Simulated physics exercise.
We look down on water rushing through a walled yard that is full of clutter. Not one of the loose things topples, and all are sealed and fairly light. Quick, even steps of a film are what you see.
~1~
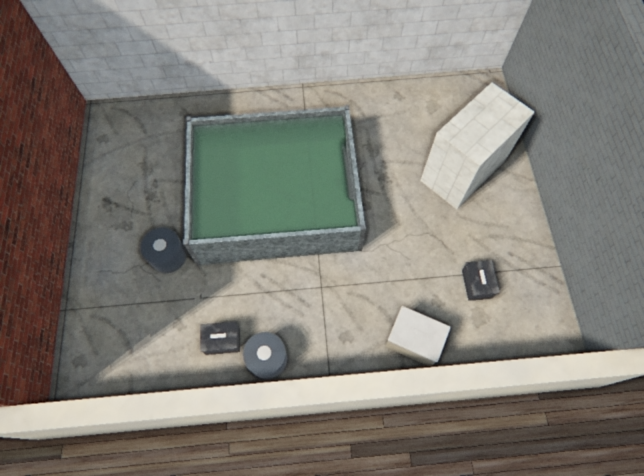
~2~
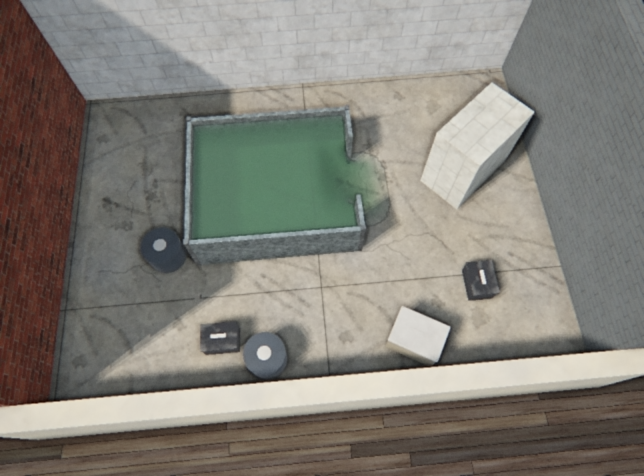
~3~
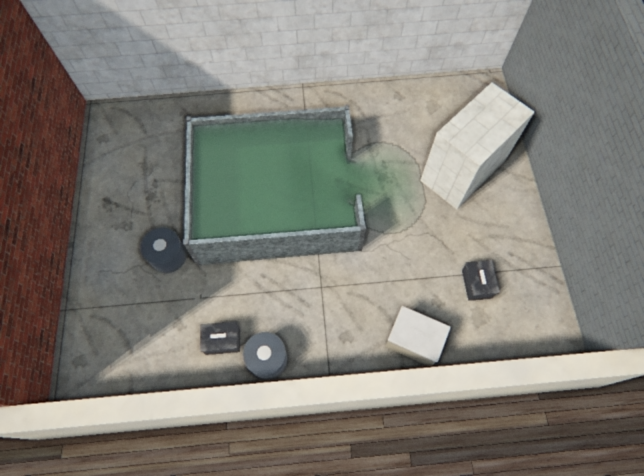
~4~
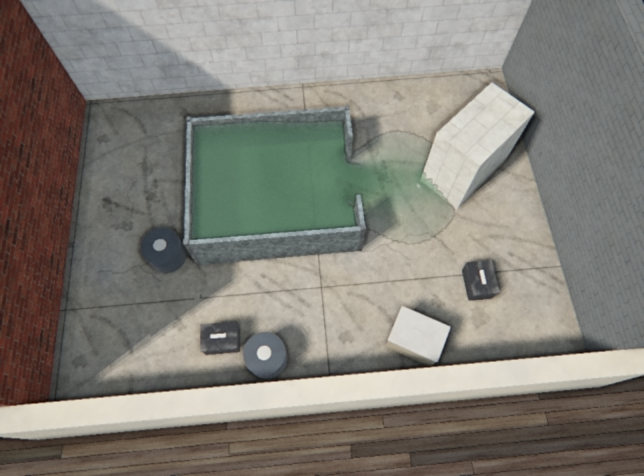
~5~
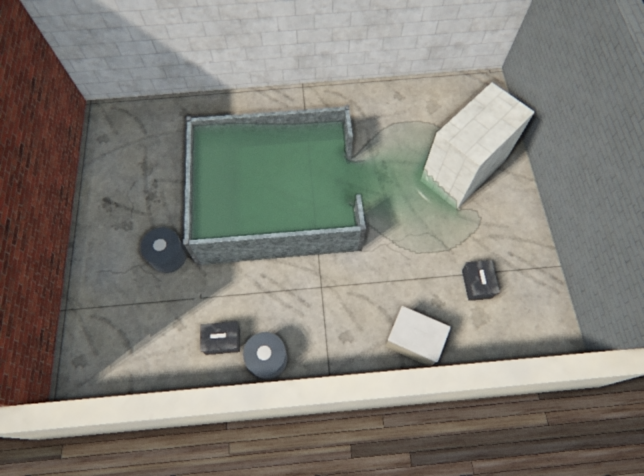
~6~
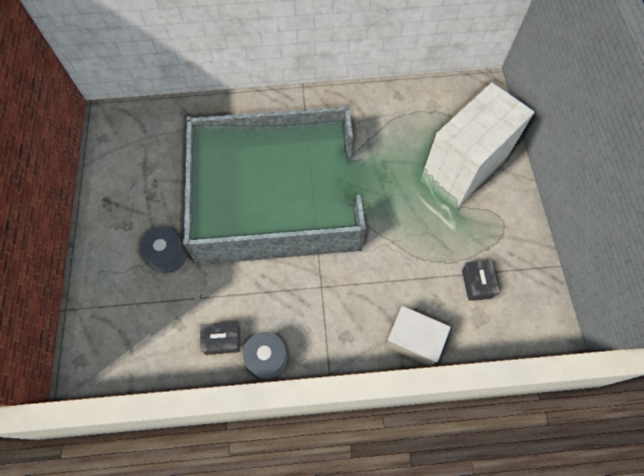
Green water poured out through a gap in the right side of a walled pool, spread across the yard floor, and washed against a large pale block, while the scattered objects stayed put.
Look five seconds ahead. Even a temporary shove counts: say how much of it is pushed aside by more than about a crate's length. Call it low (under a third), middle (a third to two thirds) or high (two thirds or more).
Middle.
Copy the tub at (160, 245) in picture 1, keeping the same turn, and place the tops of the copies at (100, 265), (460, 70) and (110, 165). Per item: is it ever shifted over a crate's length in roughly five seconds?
The first sits tight, the second travels far and the third sits tight.
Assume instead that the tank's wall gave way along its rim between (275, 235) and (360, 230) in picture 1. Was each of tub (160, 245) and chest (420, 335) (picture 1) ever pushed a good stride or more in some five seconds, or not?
First under that mark, then beyond that mark.
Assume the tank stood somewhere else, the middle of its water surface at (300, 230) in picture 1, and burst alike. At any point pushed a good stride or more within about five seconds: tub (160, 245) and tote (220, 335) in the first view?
One by one, the first came up short and the second went the full distance.
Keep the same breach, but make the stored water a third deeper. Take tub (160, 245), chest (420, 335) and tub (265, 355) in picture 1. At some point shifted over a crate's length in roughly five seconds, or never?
Taking each in turn, the answer is came up short, did it, did it.
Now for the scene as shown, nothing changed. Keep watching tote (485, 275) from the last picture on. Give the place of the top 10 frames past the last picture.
It should end up around (502, 343).
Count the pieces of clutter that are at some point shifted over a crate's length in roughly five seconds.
I make it 2 in total.
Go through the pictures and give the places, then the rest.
The first frame shows a tote at (483, 277), on the bottom; a chest at (420, 333), on the bottom; 0 of 5 have shifted.
The second frame shows a tote at (483, 277) rests on the ground; a chest at (420, 333) rests on the ground; 0 of 5 have shifted.
The third frame shows a tote at (483, 277) rests on the ground; a chest at (420, 333), on the bottom; 0 of 5 have shifted.
The fourth frame shows a tote at (483, 277) rests on the ground; a chest at (420, 333), on the bottom; 0 of 5 have shifted.
The fifth frame shows a tote at (483, 277) rests on the ground; a chest at (420, 333) rests on the ground; 0 of 5 have shifted.
The sixth frame shows a tote at (483, 277), on the bottom; a chest at (420, 333) rests on the ground; 0 of 5 have shifted.
A moment on, 0 of 5 are well off their spots; 0 afloat.
Next, 1 of 5 are well off their spots; 1 afloat.
Later, 1 of 5 are well off their spots; 1 afloat.
In the end, 2 of 5 are well off their spots, and 2 have been at some point; 0 afloat.
